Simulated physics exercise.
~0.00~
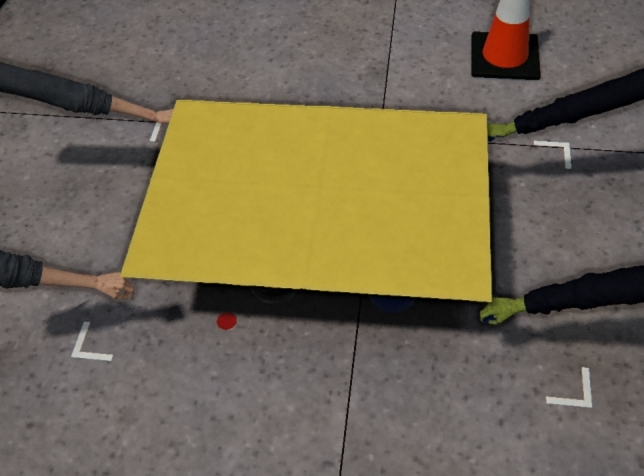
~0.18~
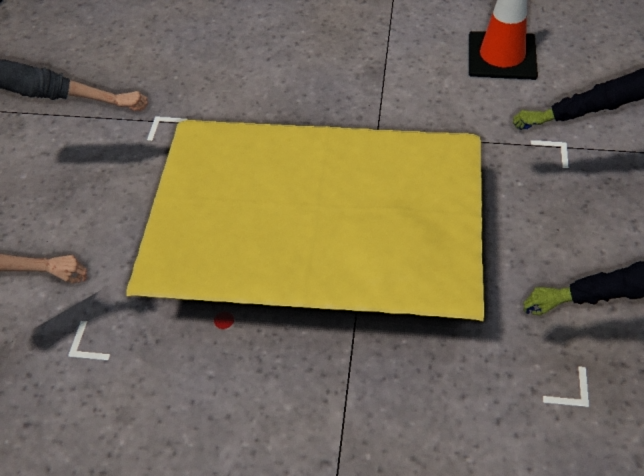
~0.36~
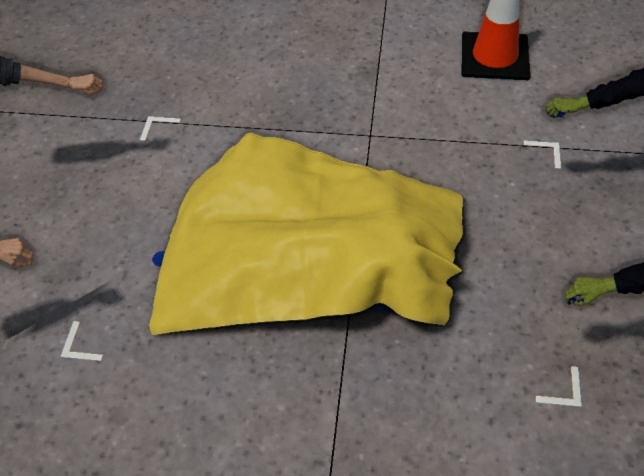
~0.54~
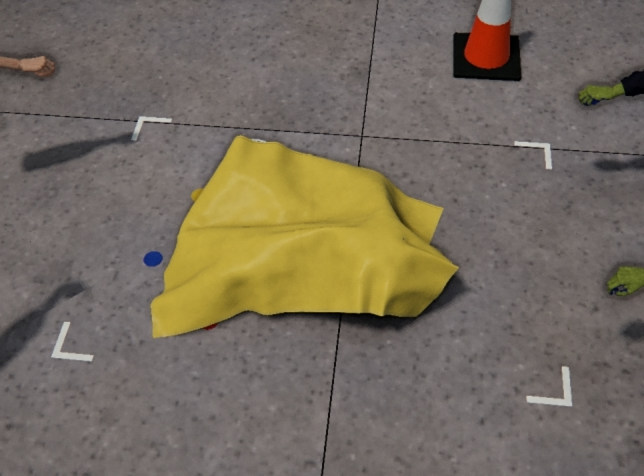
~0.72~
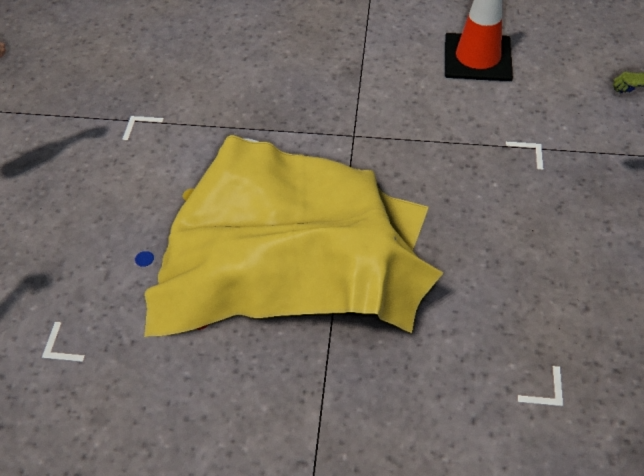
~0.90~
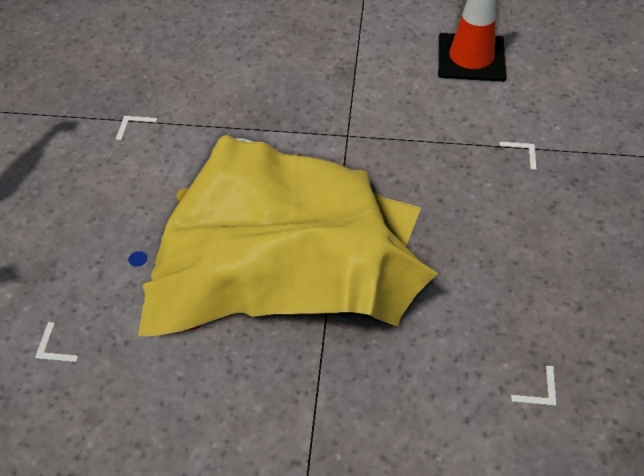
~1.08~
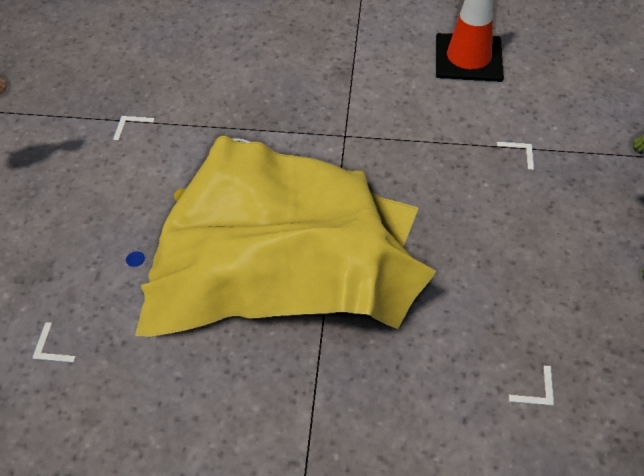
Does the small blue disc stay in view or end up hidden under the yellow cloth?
The small blue disc stays in view, lying on the floor just to the left of the crumpled cloth.
